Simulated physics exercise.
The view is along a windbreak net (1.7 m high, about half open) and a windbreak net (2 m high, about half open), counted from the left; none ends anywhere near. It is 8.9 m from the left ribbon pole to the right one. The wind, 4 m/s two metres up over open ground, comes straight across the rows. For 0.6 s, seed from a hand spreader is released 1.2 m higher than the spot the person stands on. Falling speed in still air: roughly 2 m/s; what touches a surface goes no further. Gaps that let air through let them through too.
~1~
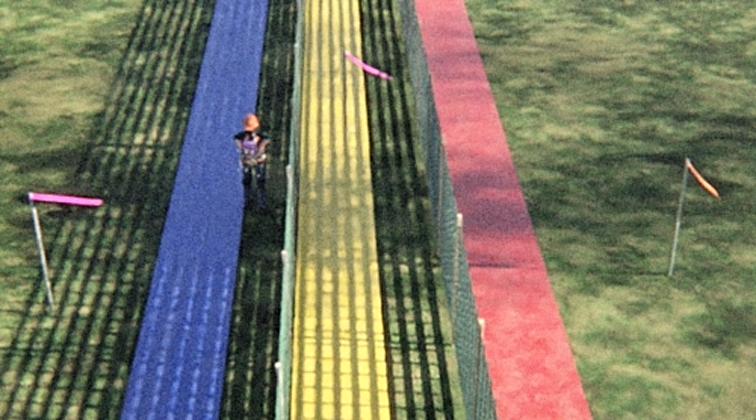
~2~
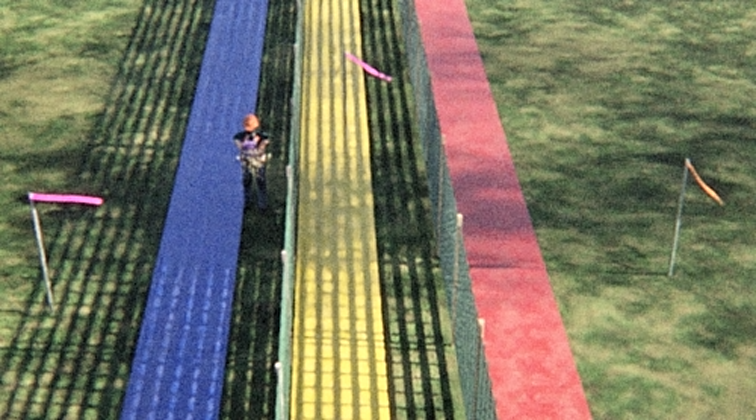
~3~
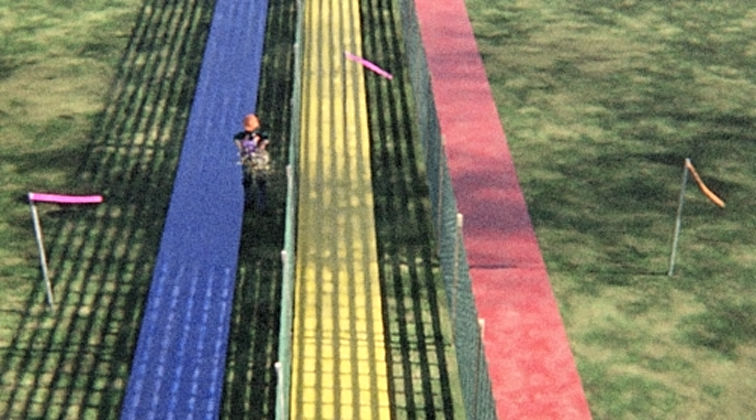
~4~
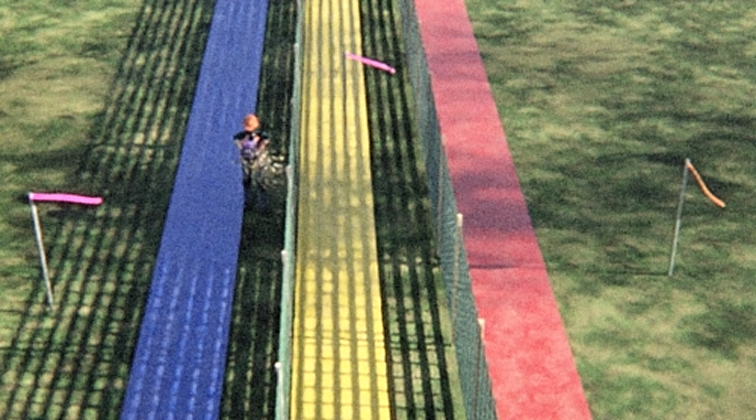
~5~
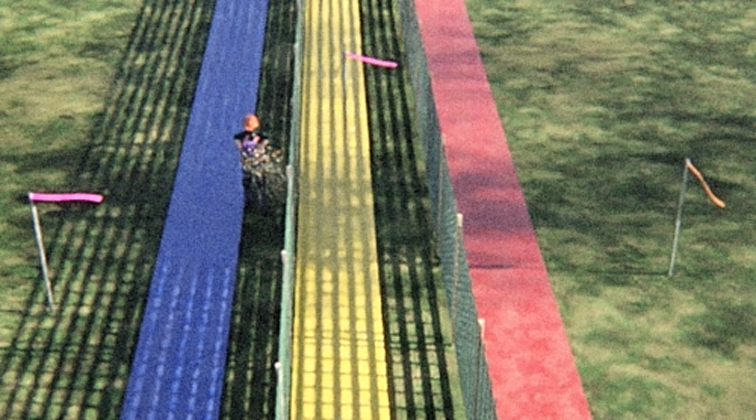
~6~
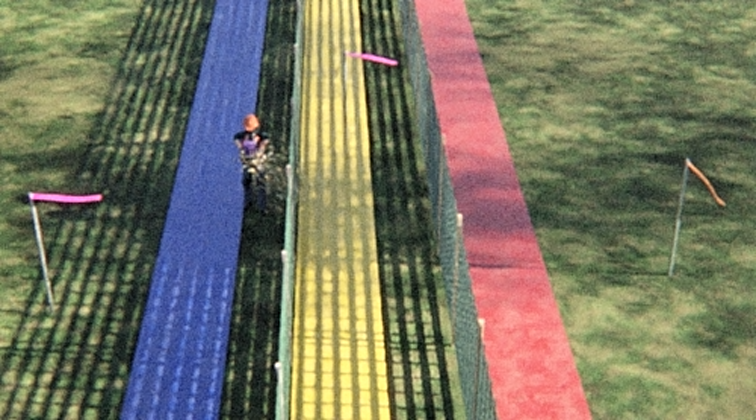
A person beside a blue strip releasing a small cloud of seed that spreads and drifts right while ribbons flutter on poles.
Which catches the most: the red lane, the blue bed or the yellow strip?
The biggest share falls on the yellow one.
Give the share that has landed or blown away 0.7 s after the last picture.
About 70 %.
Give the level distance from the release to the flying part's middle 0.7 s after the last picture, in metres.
About 1.0 m.
Then, 0.7 s after the last picture, 32 % is in the air or yet to come; 55 % lies on the yellow strip, 0 % on the blue bed and 0 % on the red lane; the middle of what still flies is 0.3 m above the low ground, near (328, 208).
Then, 1.5 s after the last picture, 3 % is in the air or yet to come; 77 % lies on the yellow strip, 0 % on the blue bed and 0 % on the red lane.
Then, 3.0 s after the last picture, 0 % is in the air or yet to come; 77 % lies on the yellow strip, 0 % on the blue bed and 1 % on the red lane.
Then, 7.5 s after the last picture, 0 % is in the air or yet to come; 77 % lies on the yellow strip, 0 % on the blue bed and 1 % on the red lane.
Then, 44.5 s after the last picture, 0 % is in the air or yet to come; 77 % lies on the yellow strip, 0 % on the blue bed and 1 % on the red lane.
